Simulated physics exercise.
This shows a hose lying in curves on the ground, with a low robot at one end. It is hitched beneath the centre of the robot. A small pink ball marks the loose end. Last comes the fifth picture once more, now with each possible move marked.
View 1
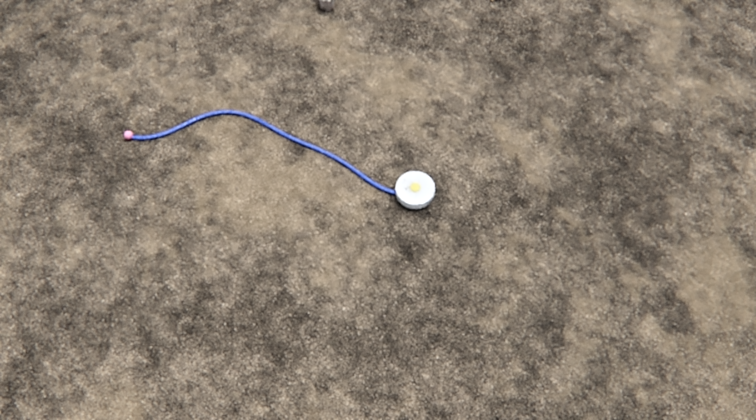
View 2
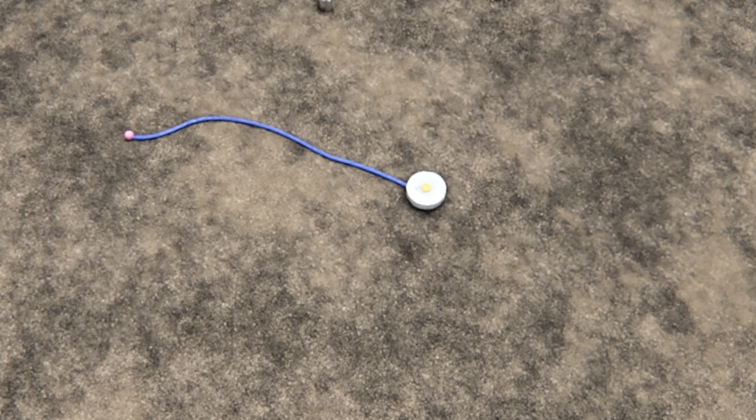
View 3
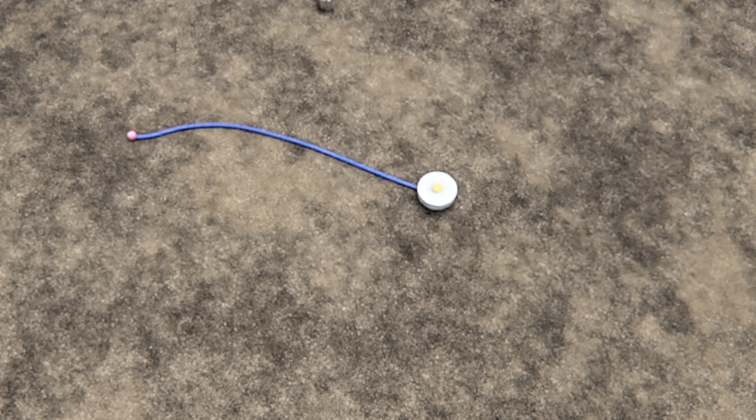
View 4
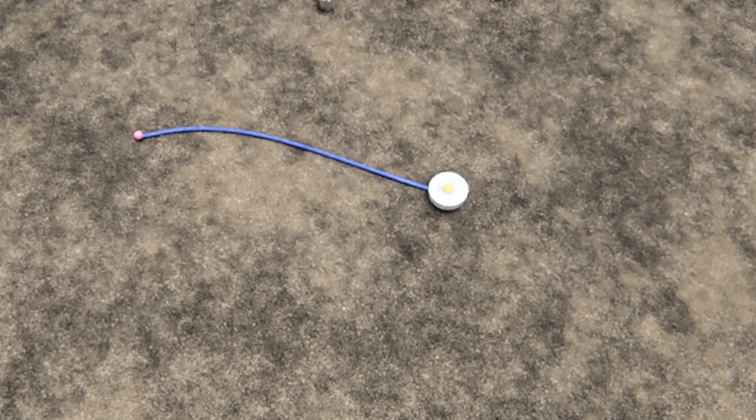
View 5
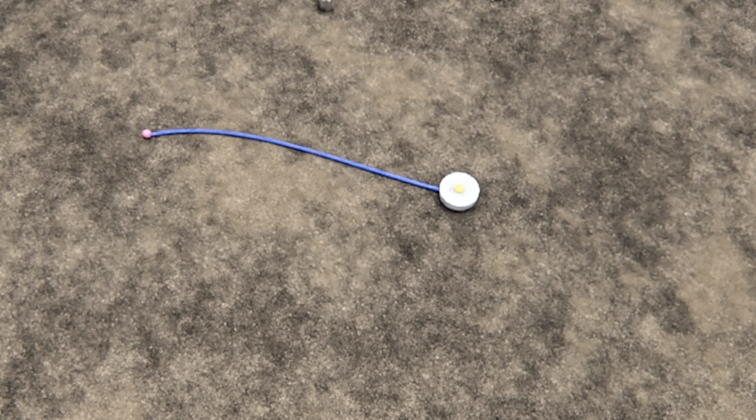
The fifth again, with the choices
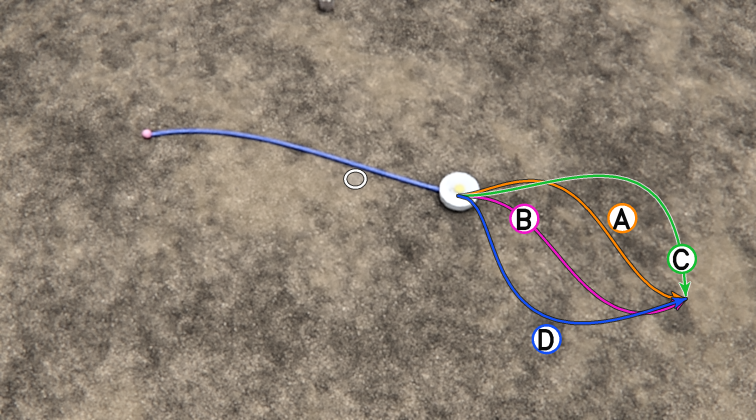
A low, round white robot with a yellowish spot on top slides slowly to the right across mottled brown ground, seen from above by a still camera. A thin blue hose runs from it in curves to a small pink tip at the left, and a small grey object sits at the top edge. The hose's bends flatten first, then its pink end begins dragging rightward too.
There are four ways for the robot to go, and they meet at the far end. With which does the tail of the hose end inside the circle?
Only B gets it there.
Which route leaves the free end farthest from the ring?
Route C.
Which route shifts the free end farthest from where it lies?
Route C.
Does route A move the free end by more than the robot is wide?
Yes.
On the marked copy, A from (458, 196) via (581, 202) to (684, 299); B from (458, 196) via (567, 266) to (686, 299); C from (458, 196) via (613, 177) to (686, 296); D from (458, 196) via (534, 310) to (686, 299); the ring at (355, 179).
Taking B. A third of the way, robot (544, 234), middle of the hose (382, 177), free end (230, 139).
Two thirds of the way, robot (618, 305), middle of the hose (454, 220), free end (307, 157).
When it is over, robot (689, 296), middle of the hose (506, 246), free end (356, 176); the free end is on the ring.
As for the rest, A leaves the free end at (363, 162); C leaves the free end at (377, 159); D leaves the free end at (350, 192).
